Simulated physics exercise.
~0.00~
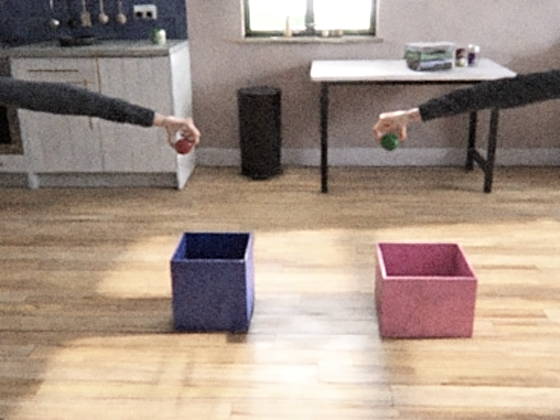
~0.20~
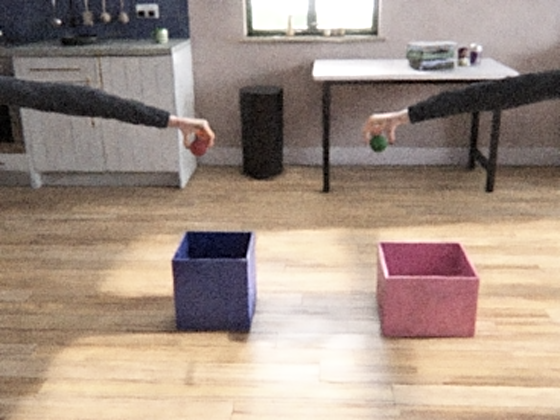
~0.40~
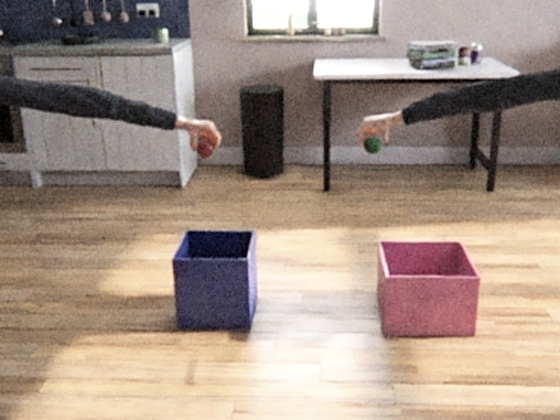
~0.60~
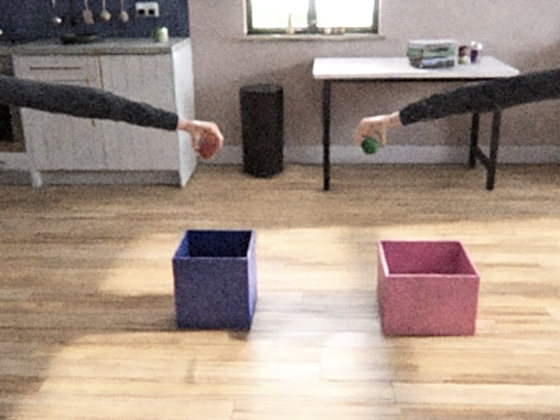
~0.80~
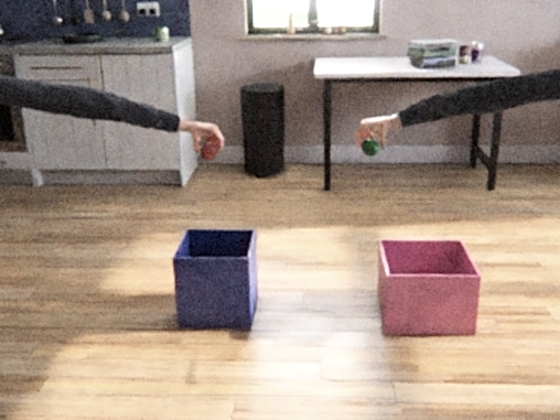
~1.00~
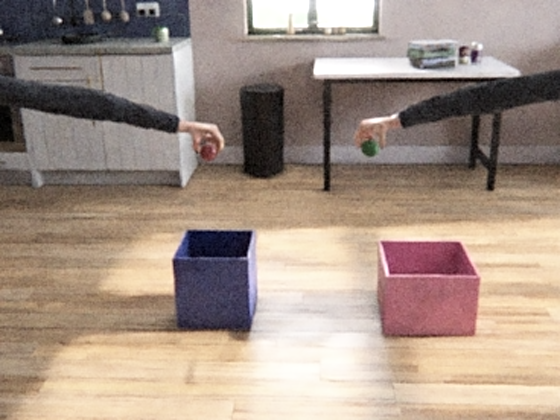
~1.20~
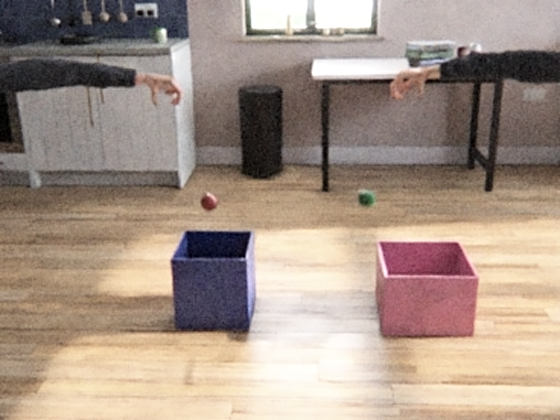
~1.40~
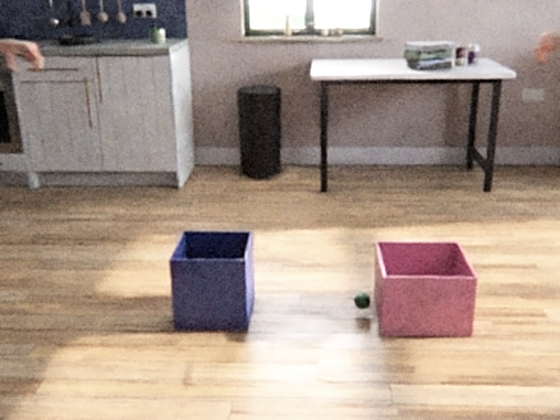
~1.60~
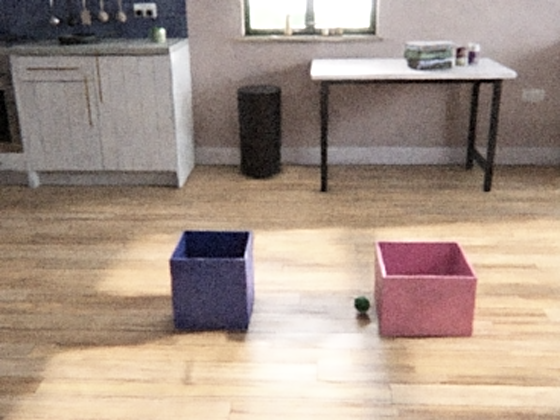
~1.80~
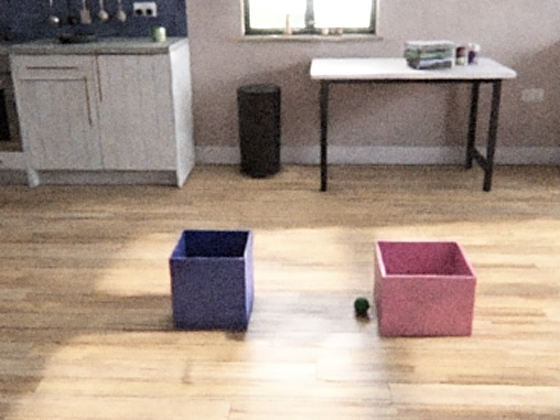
In a bright kitchen, two hands releasing a red tomato into a blue box and a green apple onto floor beside a pink box.
